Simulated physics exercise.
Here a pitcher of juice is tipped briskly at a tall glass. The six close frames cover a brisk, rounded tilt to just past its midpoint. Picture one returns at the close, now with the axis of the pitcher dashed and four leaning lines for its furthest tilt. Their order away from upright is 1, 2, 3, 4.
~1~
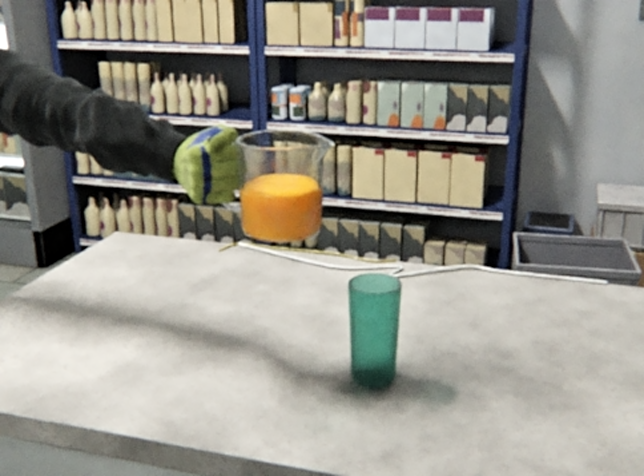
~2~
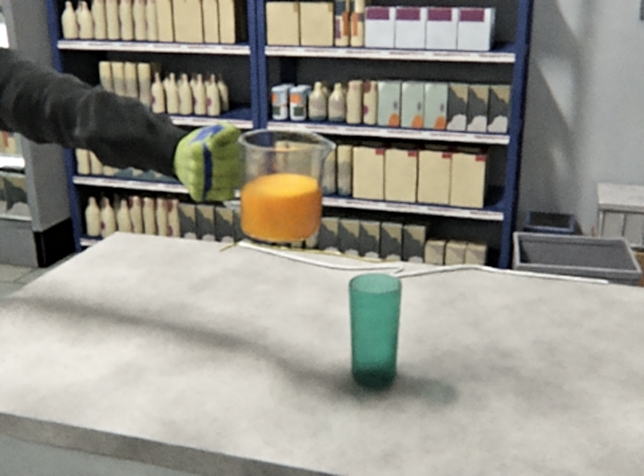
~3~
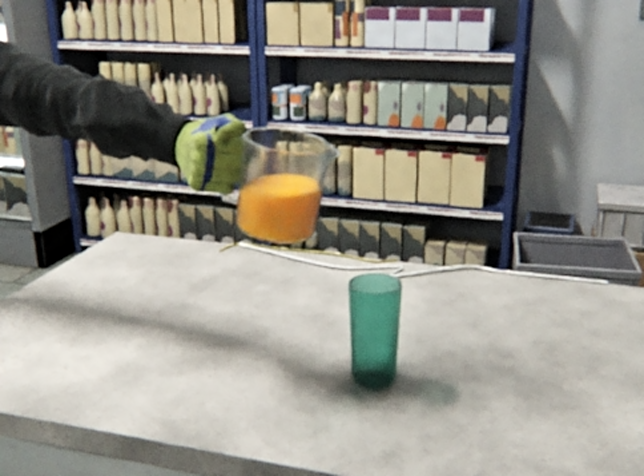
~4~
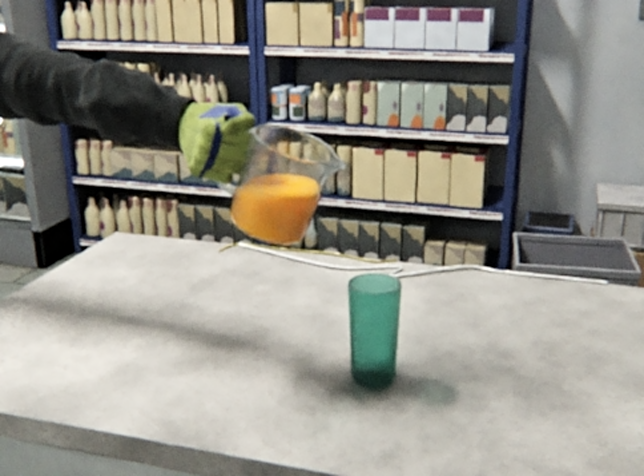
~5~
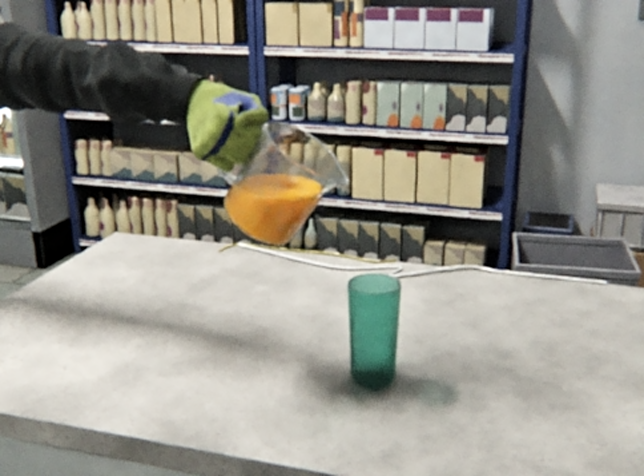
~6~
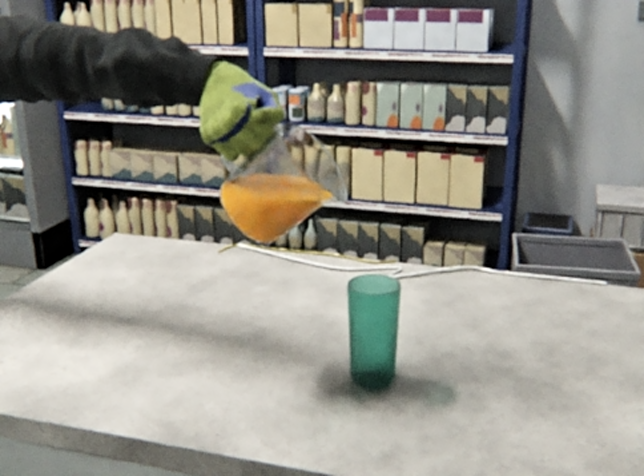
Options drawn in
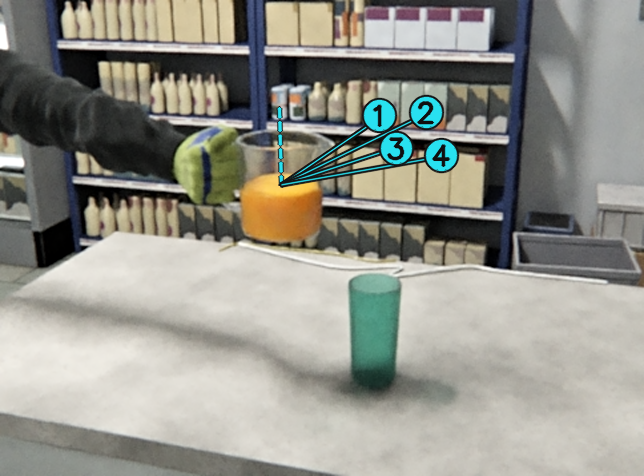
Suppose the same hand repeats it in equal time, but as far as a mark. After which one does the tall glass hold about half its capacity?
Mark 3.
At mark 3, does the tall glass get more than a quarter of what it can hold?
Yes, clearly.
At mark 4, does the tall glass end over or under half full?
Over half.
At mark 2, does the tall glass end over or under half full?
Under half.
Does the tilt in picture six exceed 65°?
No.
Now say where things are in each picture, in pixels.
In the first frame, upright, lip at (331, 145); rim of the tall glass round (375, 283); nothing has left yet.
In the second frame, tipped about 2°, lip at (334, 147); nothing has left yet.
In the third frame, tipped about 9°, lip at (338, 155); nothing has left yet.
In the fourth frame, tipped about 20°, lip at (343, 167); nothing has left yet.
In the fifth frame, tipped about 34°, lip at (346, 183); nothing has left yet.
In the sixth frame, tipped about 48°, lip at (345, 200); nothing has left yet.
On the marked copy, 1 at (366, 127); 2 at (411, 121); 3 at (379, 153); 4 at (425, 159).
Choosing 1, the tall glass ends with about 13 % of what it can hold.
Choosing 2, the tall glass ends with about 29 % of what it can hold.
Choosing 3, the tall glass ends with about 50 % of what it can hold.
Choosing 4, the tall glass ends with about 69 % of what it can hold.
